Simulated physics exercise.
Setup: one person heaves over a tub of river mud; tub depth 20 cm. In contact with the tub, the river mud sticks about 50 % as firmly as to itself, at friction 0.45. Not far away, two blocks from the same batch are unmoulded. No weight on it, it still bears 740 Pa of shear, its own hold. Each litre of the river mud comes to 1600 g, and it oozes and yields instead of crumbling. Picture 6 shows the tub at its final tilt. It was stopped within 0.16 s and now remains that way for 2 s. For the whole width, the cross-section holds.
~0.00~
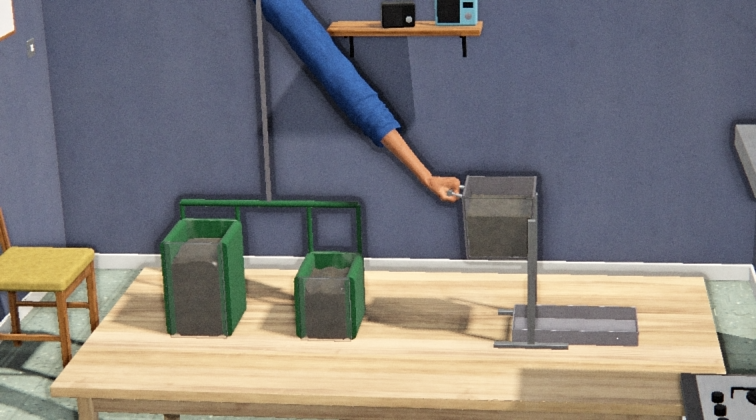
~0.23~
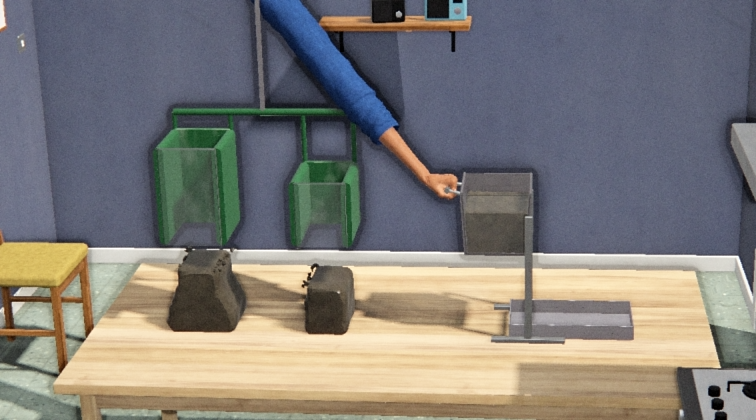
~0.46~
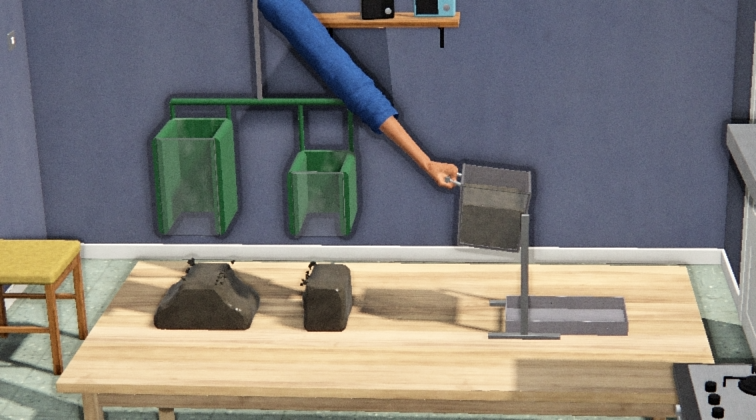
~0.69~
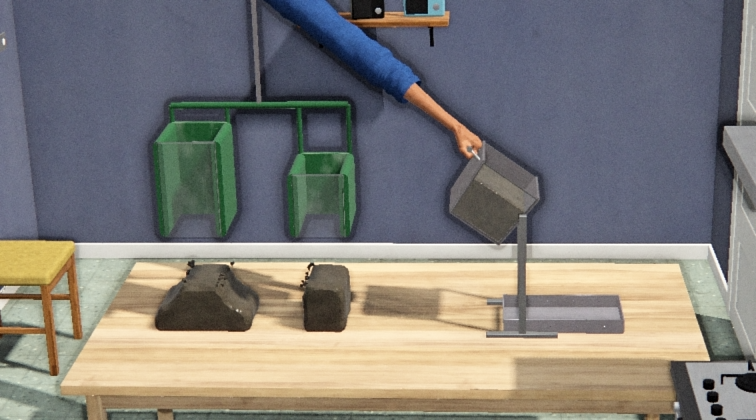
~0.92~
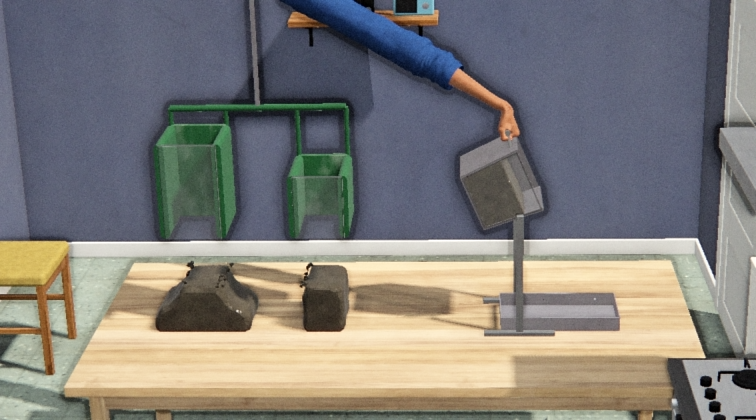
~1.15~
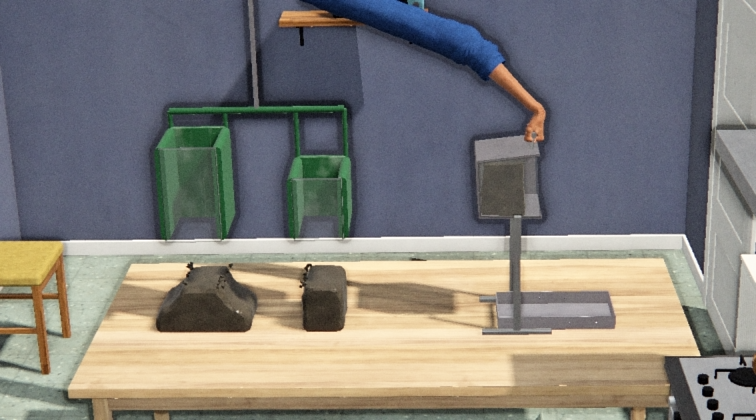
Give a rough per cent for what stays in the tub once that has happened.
Roughly 100 per cent stays in the tub.
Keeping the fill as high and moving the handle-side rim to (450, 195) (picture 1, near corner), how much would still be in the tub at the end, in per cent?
Close to 50 per cent would still be in the tub.
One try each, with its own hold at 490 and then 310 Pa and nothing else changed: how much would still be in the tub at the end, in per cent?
The two runs give near 60 % and near 45 % respectively.
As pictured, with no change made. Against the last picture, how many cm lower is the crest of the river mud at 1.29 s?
Roughly 2 cm.
After 1.29 s, the tub is at 88 degrees and holds 100 %.
After 1.46 s, the tub is at 88 degrees and holds 100 %.
After 1.63 s, the tub is at 88 degrees and holds 100 %.
After 1.80 s, the tub is at 88 degrees and holds 100 %.
After 3.15 s, the tub is at 88 degrees and holds 100 %.
